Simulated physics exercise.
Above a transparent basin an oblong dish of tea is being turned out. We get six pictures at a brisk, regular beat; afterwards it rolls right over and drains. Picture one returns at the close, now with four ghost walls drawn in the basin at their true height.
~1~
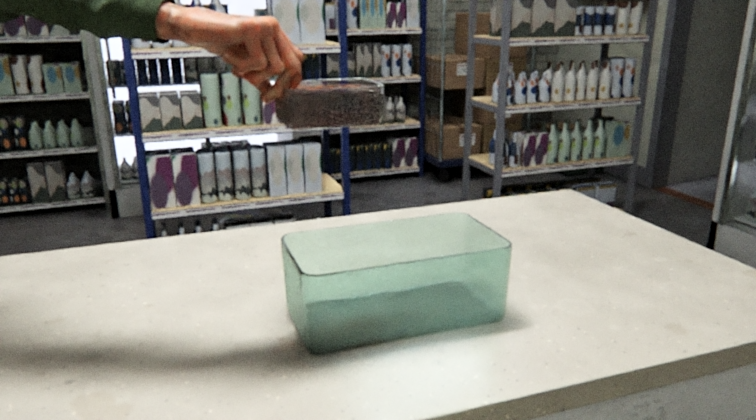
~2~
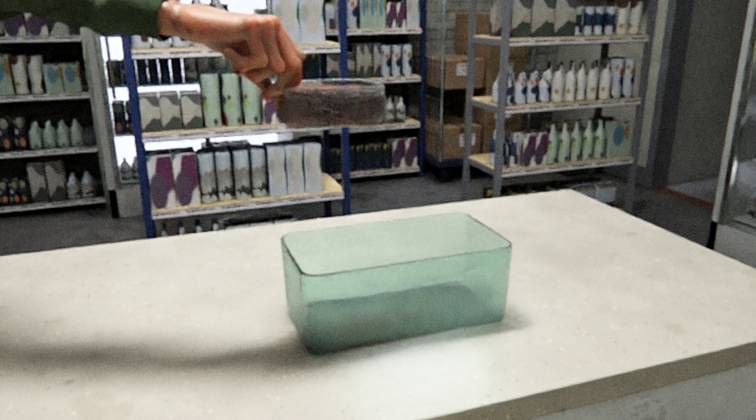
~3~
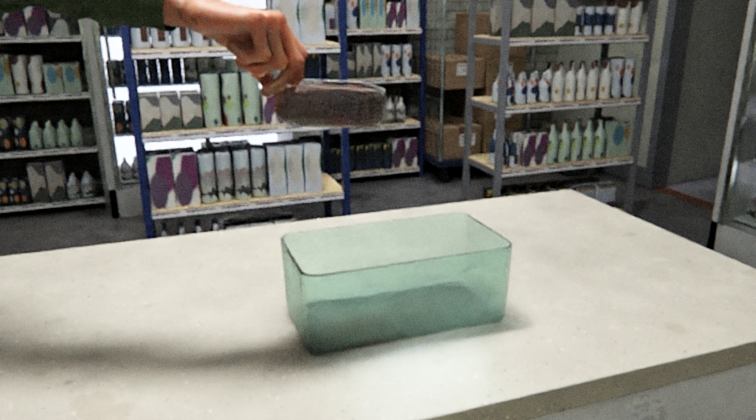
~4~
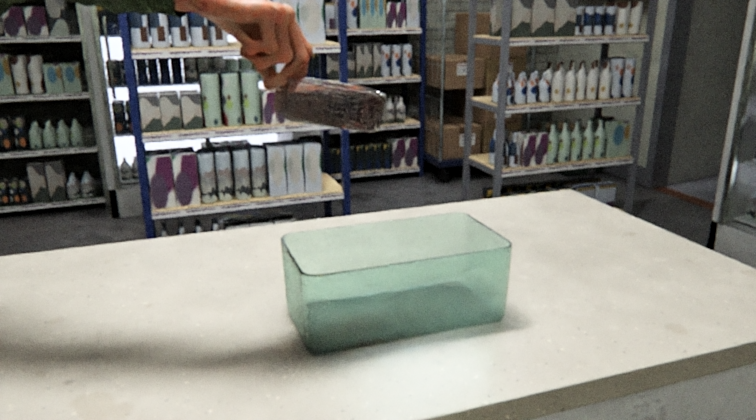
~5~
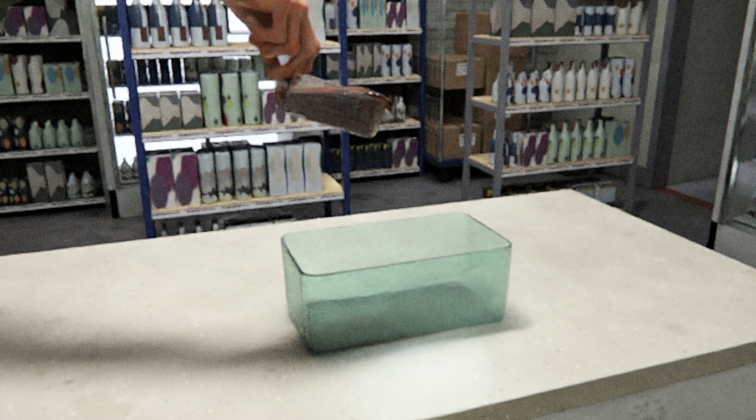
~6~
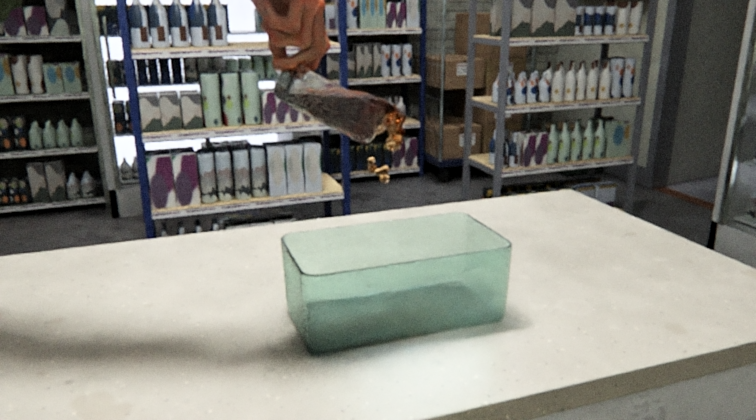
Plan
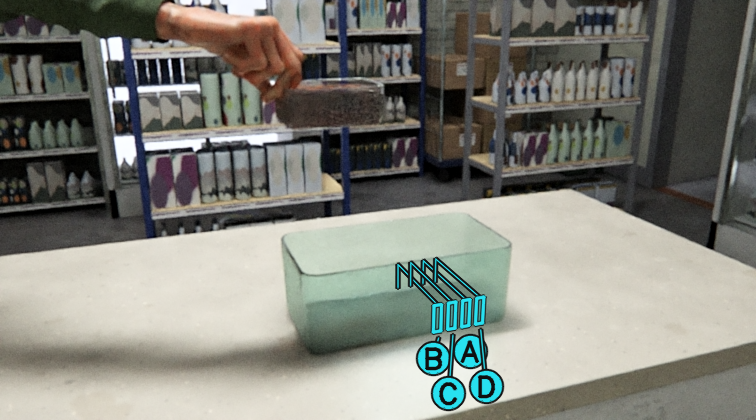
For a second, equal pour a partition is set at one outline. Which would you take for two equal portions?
Best: C.
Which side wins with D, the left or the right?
The left side.
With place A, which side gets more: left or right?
The left side.
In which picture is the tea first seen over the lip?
In picture 5.
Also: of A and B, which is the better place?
The answer is B.
In cyan, A at (466, 332); B at (438, 337); C at (452, 334); D at (480, 329).
With A, about 87 % ends left of the wall and 10 % right of it.
With B, about 30 % ends left of the wall and 67 % right of it.
With C, about 50 % ends left of the wall and 48 % right of it.
With D, about 93 % ends left of the wall and 5 % right of it.
